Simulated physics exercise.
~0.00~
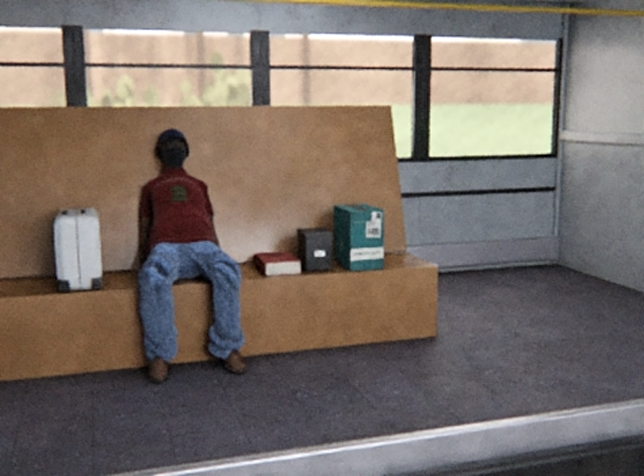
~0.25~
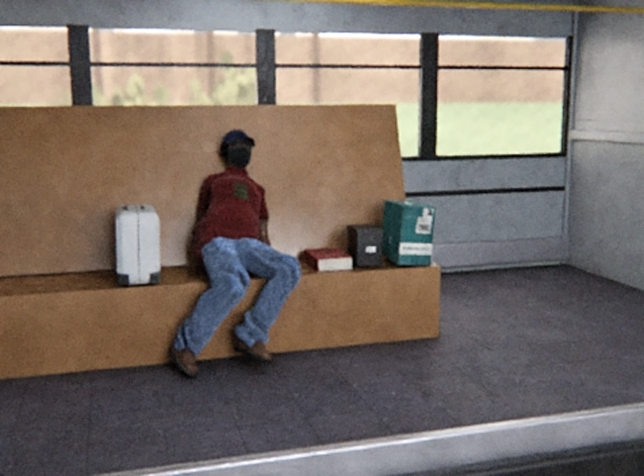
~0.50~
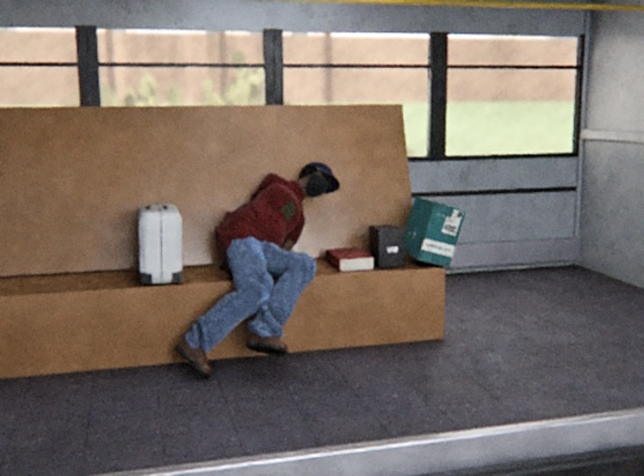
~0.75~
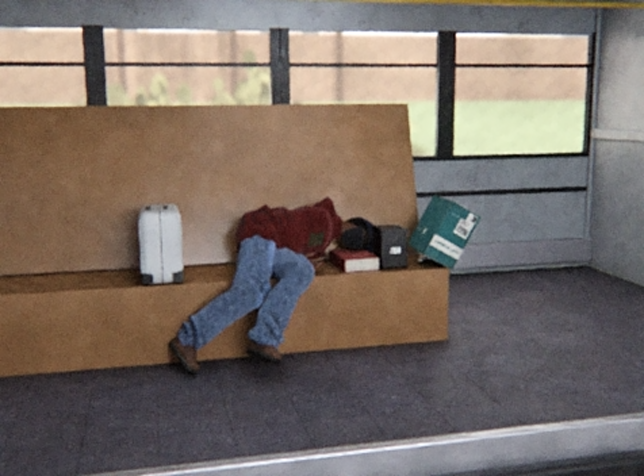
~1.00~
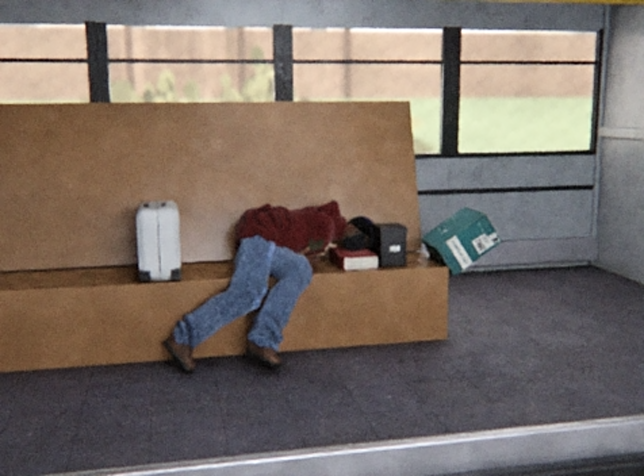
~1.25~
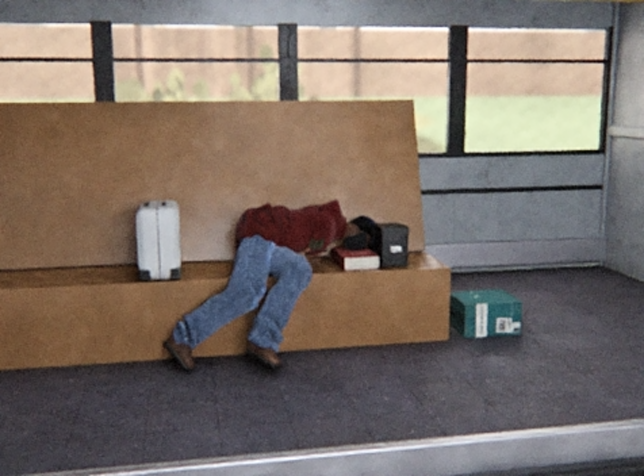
A person in a red top and jeans slid right along a tram bench with the bags, then slumped sideways beside the red folder and black tub, while the teal pack tipped off the right end onto the floor and the white case stayed upright.
